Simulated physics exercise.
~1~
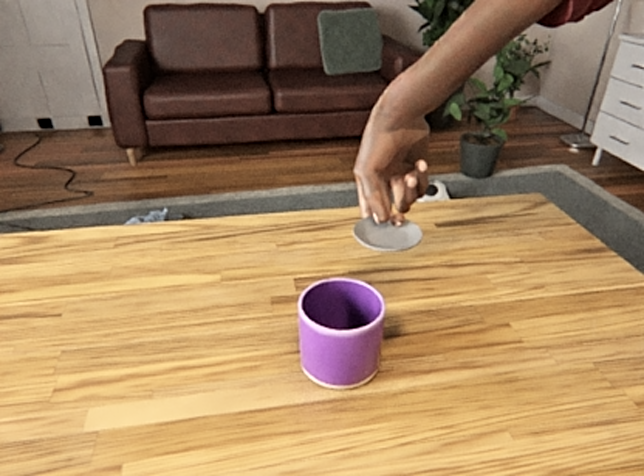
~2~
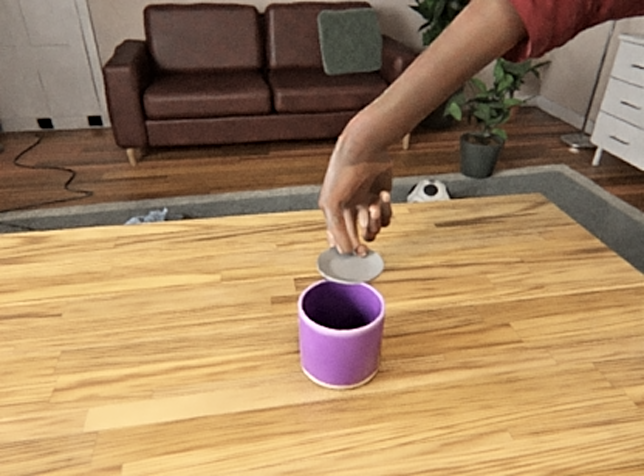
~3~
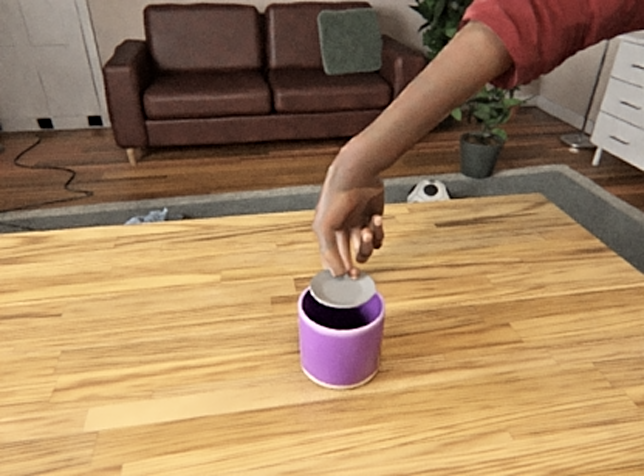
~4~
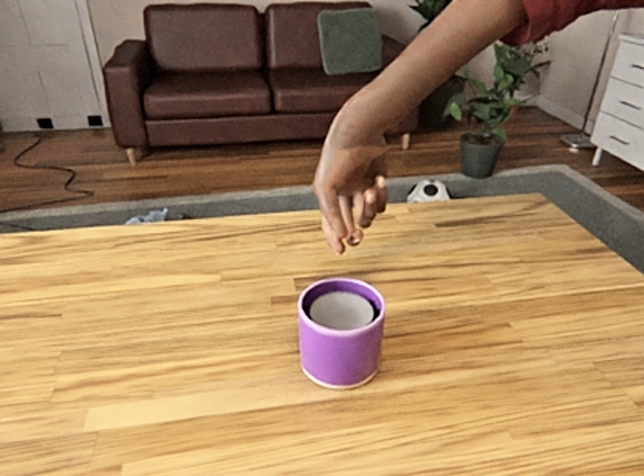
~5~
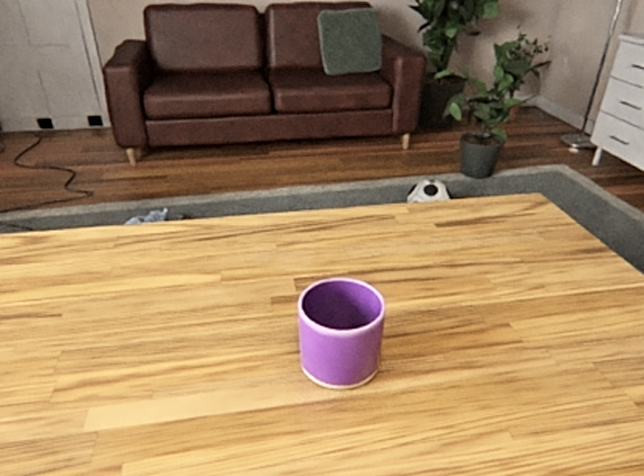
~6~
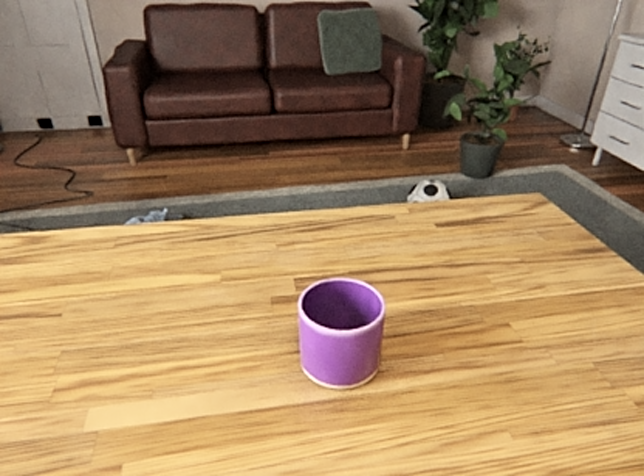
At first, a hand reaches in from the upper right, holding a small grey disc above and behind an open purple pot on a wooden table, with a brown sofa and leafy plants in the background. The hand carries the disc left and down toward the pot, then lowers it right over the opening. The fingers let go and draw back as the disc drops inside the rim. The hand then leaves the view. The disc has slipped out of sight inside the pot, which stays in place, still open at the top.
